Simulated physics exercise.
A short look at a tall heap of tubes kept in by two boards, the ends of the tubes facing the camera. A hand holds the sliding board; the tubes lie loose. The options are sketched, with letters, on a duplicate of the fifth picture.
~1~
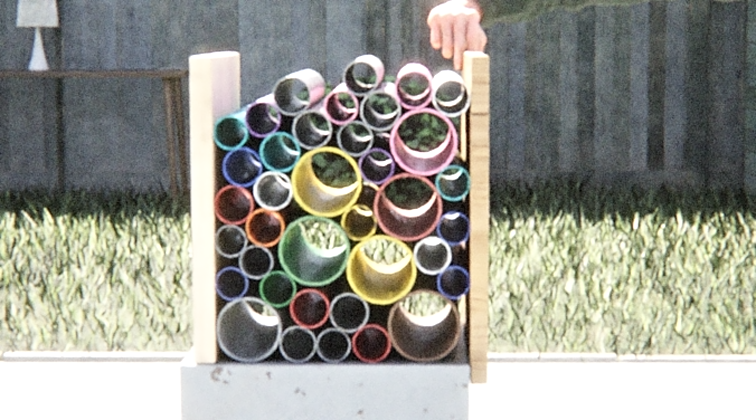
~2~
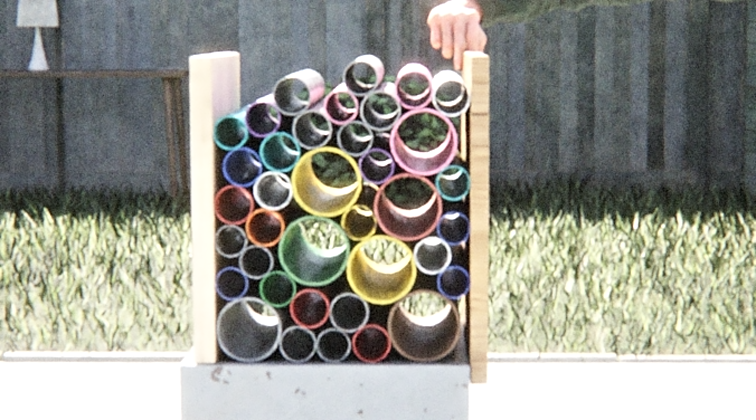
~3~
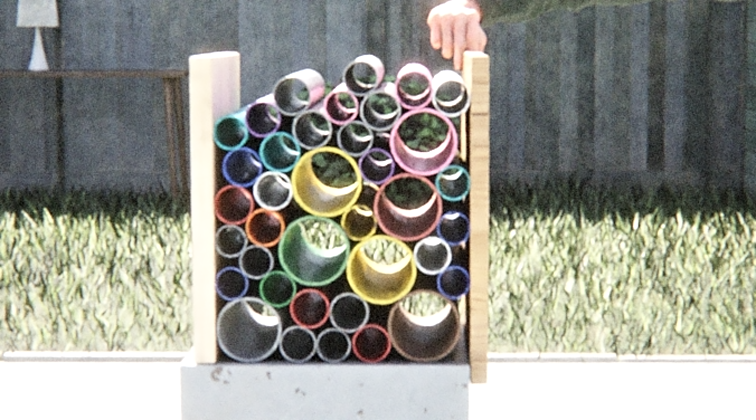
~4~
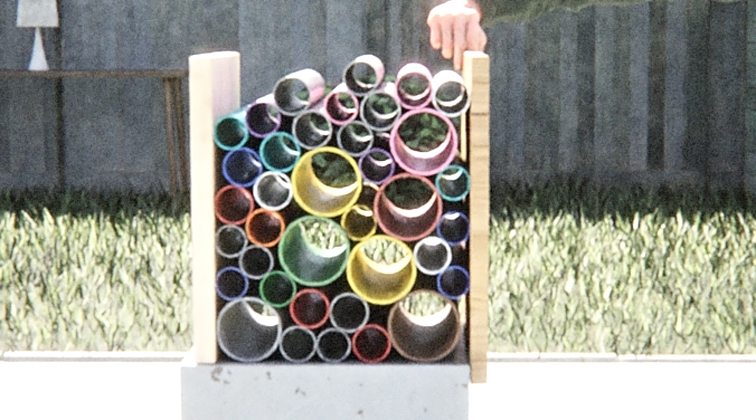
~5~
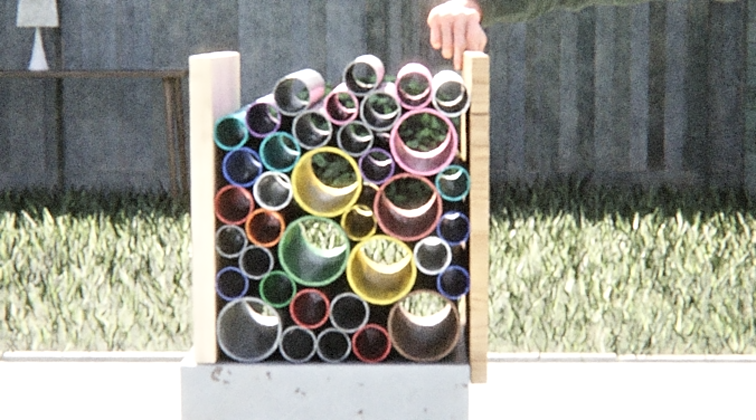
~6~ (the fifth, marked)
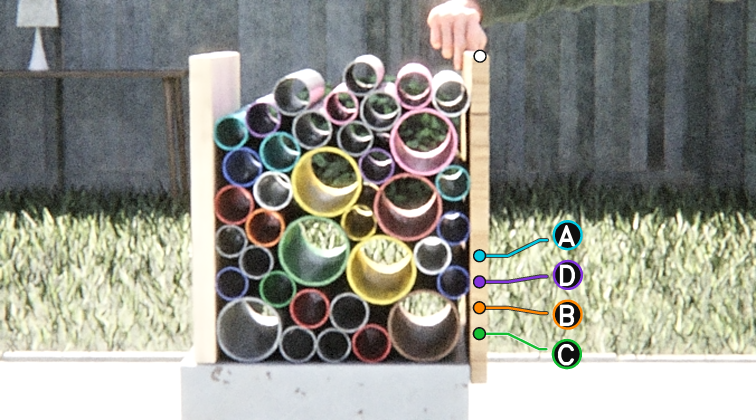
In a grassy yard before a grey fence, colourful tubes of mixed sizes sit heaped between two upright wooden boards on a pale block, their open ends facing forward. A hand rests at the top of the right board, and from start to end nothing visibly moves.
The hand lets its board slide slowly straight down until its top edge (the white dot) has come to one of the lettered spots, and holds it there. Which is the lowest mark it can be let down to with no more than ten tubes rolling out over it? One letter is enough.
At most to D.
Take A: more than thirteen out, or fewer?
Fewer than thirteen.
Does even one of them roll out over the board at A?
Yes, at A.
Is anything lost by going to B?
Yes, at B.
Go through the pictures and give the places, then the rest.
In the first picture, a grey tube (349, 312); a green tube (314, 250); a grey tube (256, 262).
In the second picture, a grey tube (256, 262); a white tube (274, 190).
In the third picture, a blue tube (243, 167); a turquoise tube (231, 132).
In the fourth picture, a grey tube (292, 96); side board (474, 204).
In the fifth picture, a grey tube (248, 330); a grey tube (349, 312); a green tube (314, 250).
On the marked copy, A at (479, 256); B at (479, 308); C at (479, 334); D at (479, 282); the white dot at (480, 56).
Taking D. A third of the way, top of the board (471, 149).
Two thirds of the way, top of the board (471, 252).
When it is over, top of the board (471, 281), ten out over the board.
As for the rest, A eight out over the board; B more than ten out over the board; C more than ten out over the board.
